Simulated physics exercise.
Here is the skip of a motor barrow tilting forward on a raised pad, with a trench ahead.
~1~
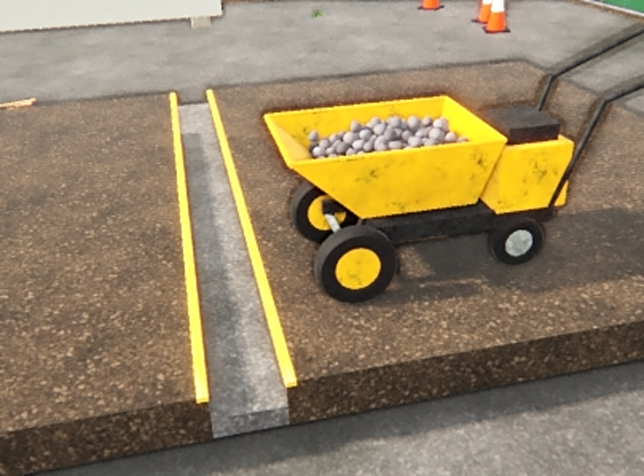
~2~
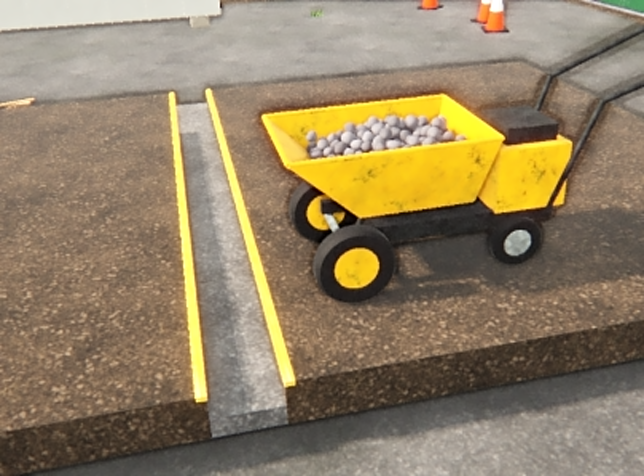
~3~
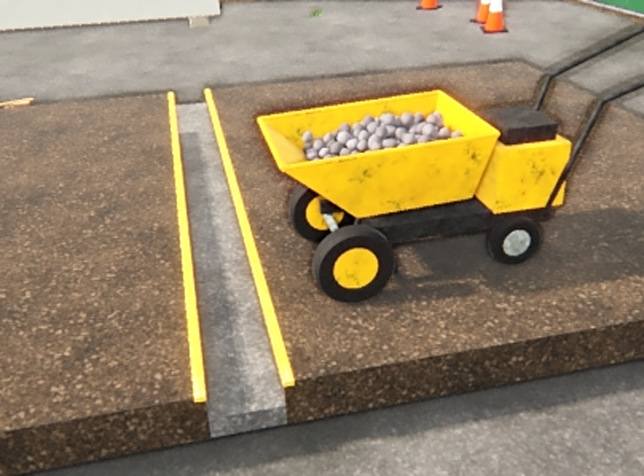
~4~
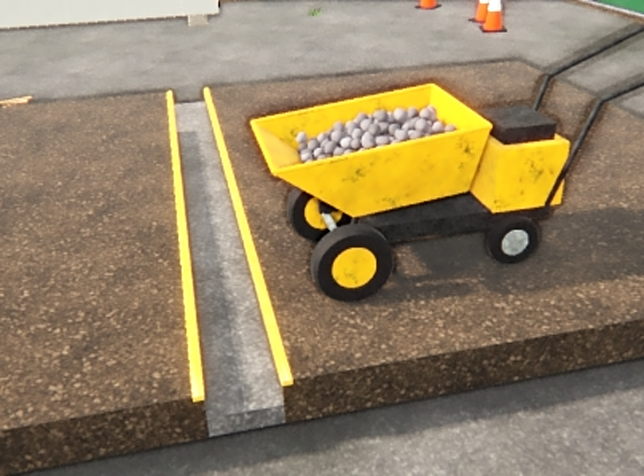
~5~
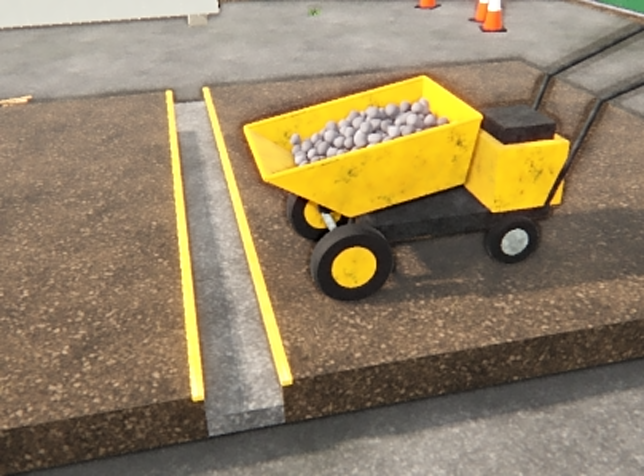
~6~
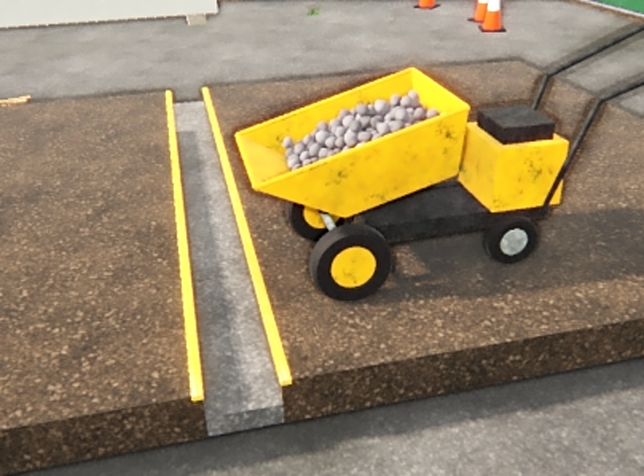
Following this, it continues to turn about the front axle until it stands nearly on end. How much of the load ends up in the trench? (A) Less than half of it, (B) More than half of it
A.
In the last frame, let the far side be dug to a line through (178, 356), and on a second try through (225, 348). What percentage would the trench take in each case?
The first case gives close to 50 per cent and the second close to 0 per cent.
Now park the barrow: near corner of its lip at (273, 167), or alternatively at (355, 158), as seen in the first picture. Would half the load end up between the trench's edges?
For the first try, shy of half; for the second, past the halfway mark.
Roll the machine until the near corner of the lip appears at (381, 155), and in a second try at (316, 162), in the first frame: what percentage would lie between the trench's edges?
About 60 percent at the first place and about 60 percent at the second.
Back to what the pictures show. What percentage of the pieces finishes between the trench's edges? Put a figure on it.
It works out at some 30 %.
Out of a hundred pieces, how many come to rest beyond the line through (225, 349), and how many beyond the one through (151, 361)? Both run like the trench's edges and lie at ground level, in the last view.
That's 70 per cent for the first and 30 per cent for the second.
Just after the last frame, skip tipped steeply; every one in the skip.
A moment on, skip tipped steeply; roughly two thirds in the skip; roughly a quarter in or heaped over the trench; roughly a quarter beyond it; just a few falling.
Further on, skip tipped right over; roughly a quarter in the skip; roughly a third in or heaped over the trench; roughly half beyond it.
When it is over, skip tipped right over; roughly a quarter in the skip; roughly a third in or heaped over the trench; roughly half beyond it.
